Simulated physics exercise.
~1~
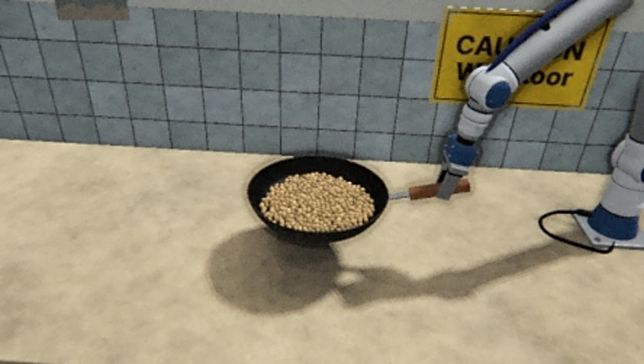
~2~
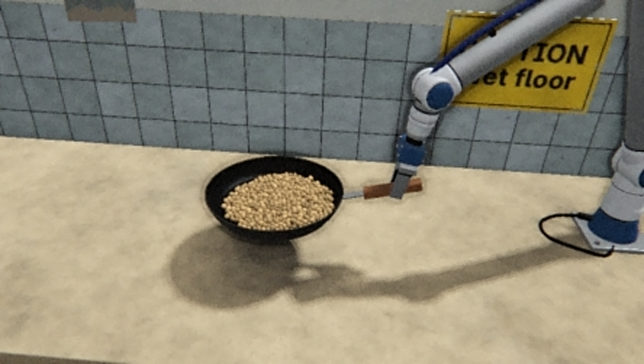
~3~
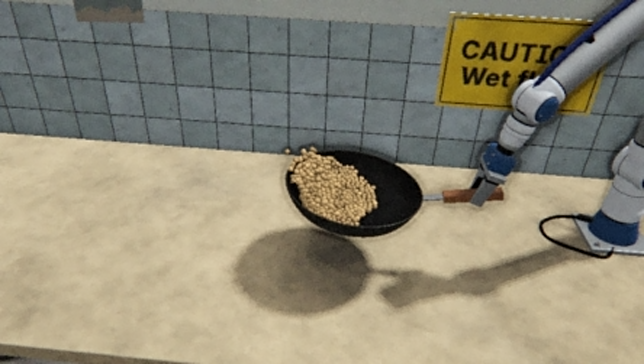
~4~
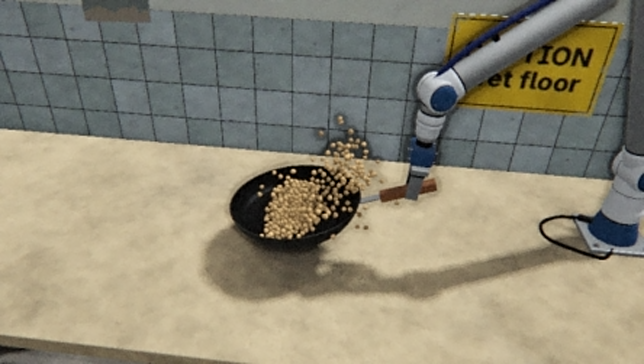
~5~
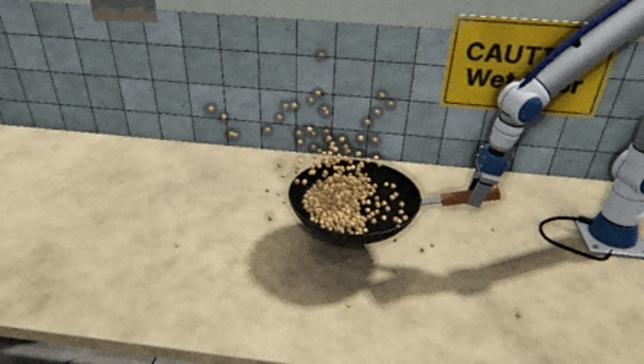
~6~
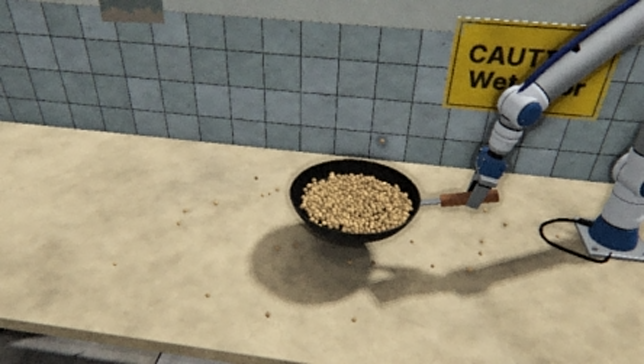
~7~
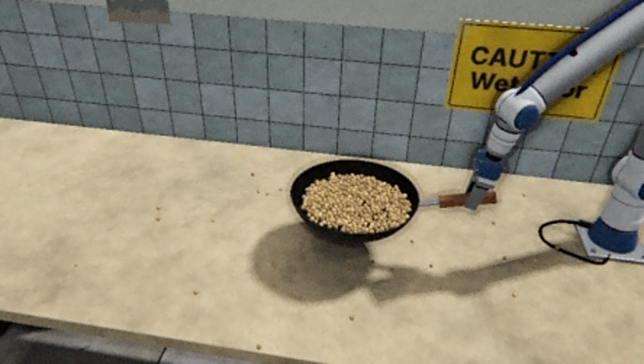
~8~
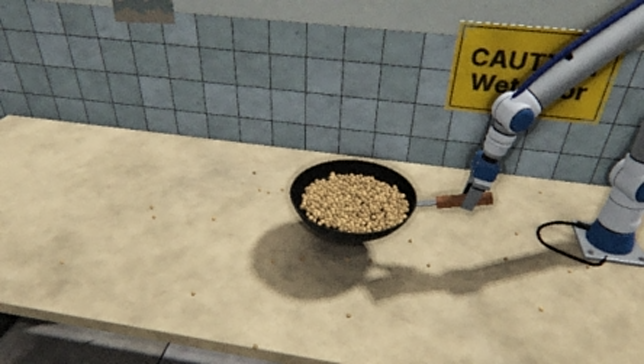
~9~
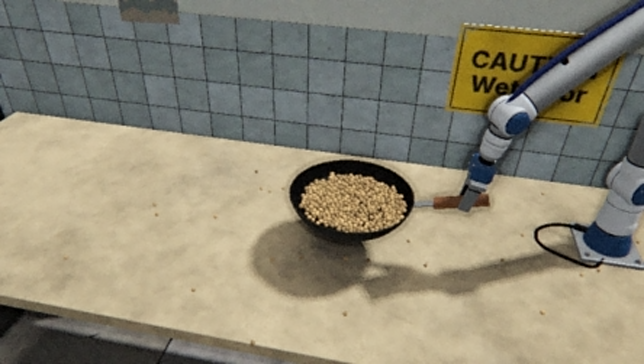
A black frying pan full of small tan chickpeas is held by its wooden handle in the grip of a white and blue robot arm at the right, above a pale counter seen from slightly above. Behind it runs a grey-blue tiled wall with a yellow wet floor sign. The arm moves the pan left, then jerks it right, and the chickpeas pile toward the left rim. It swings left and right again, tossing many into the air. Most drop back into the pan, which ends still and level, with a few scattered across the counter.
